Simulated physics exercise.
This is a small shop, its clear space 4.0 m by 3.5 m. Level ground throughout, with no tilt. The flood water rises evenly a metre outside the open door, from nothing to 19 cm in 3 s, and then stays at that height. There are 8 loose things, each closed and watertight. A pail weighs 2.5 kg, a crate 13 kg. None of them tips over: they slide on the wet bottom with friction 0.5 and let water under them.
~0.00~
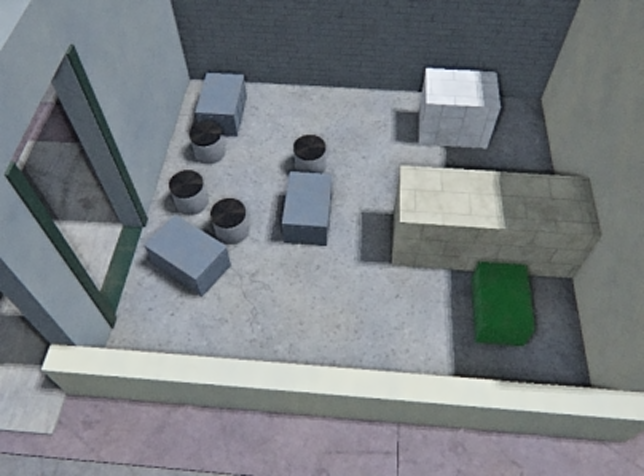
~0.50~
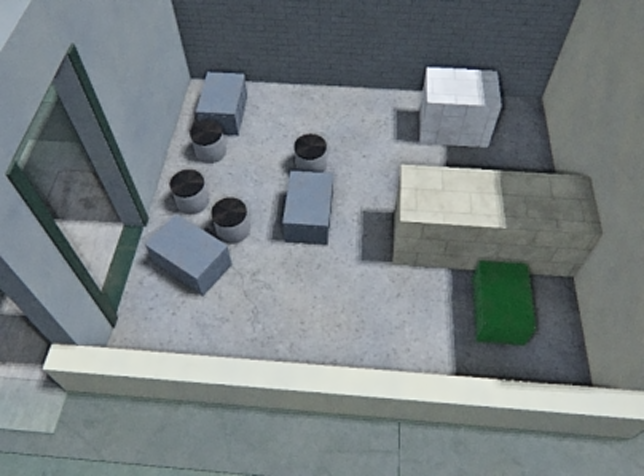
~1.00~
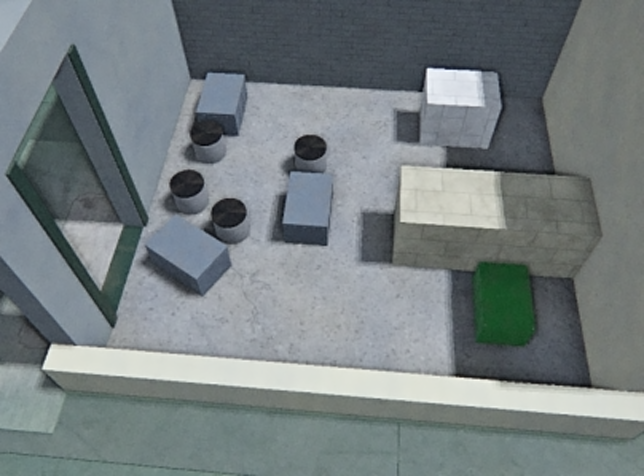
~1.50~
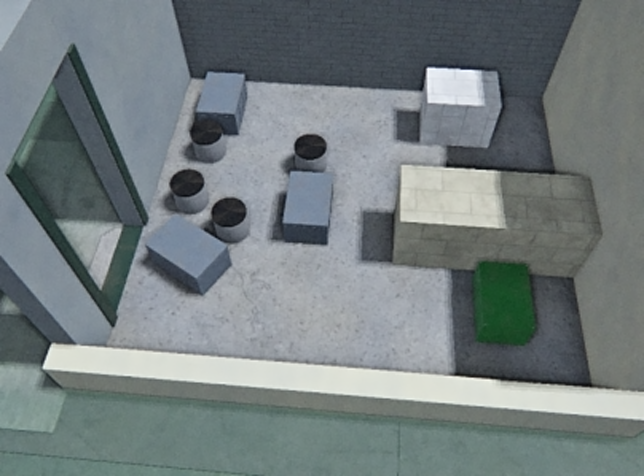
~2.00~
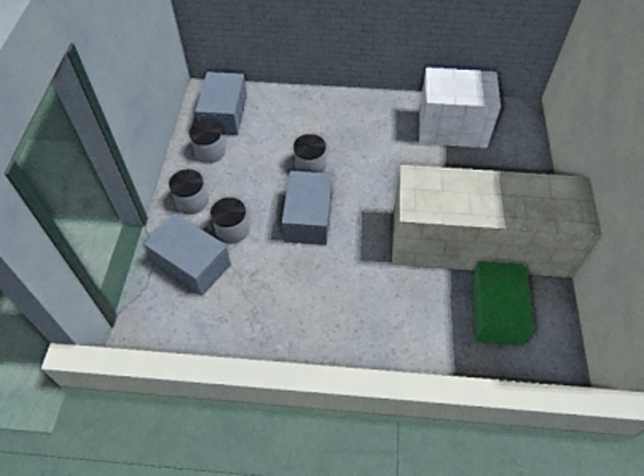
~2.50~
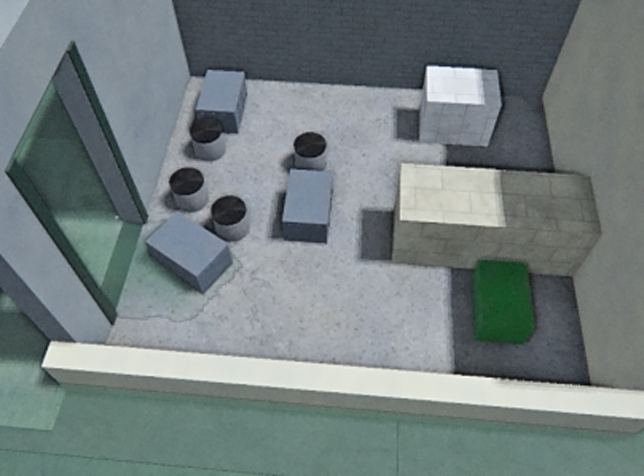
In a small shop seen from above, greenish water spread over the ground outside, then crept through the open doorway on the left onto the floor, while the crates, drums and blocks stayed still.
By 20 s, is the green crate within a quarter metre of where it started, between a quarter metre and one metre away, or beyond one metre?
It is going to make a long trip.
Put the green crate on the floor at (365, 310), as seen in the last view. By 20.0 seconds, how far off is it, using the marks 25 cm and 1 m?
What happens is it gets pushed a long way.
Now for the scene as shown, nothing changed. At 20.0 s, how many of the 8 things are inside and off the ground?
By my count, 8.
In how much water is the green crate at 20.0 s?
Around 14 cm.
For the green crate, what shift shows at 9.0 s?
Around 80 centimetres.
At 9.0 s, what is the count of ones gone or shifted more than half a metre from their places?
That would be 5.
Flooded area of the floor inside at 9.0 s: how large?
Wet area: Approx. 12 m2.
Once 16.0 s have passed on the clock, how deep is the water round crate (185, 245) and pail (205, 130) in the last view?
Depths: Near 11 cm, then near 13 cm.
After 4.0 s the green crate is near (506, 293), 0.0 m from its start, aground; 0 afloat.
After 9.0 s the green crate is near (407, 267), 0.8 m from its start, afloat; 4 afloat.
After 16.0 s the green crate is near (299, 83), 3.0 m from its start, afloat; 8 afloat.
After 20.0 s the green crate is near (324, 195), 1.8 m from its start, afloat; 8 afloat.
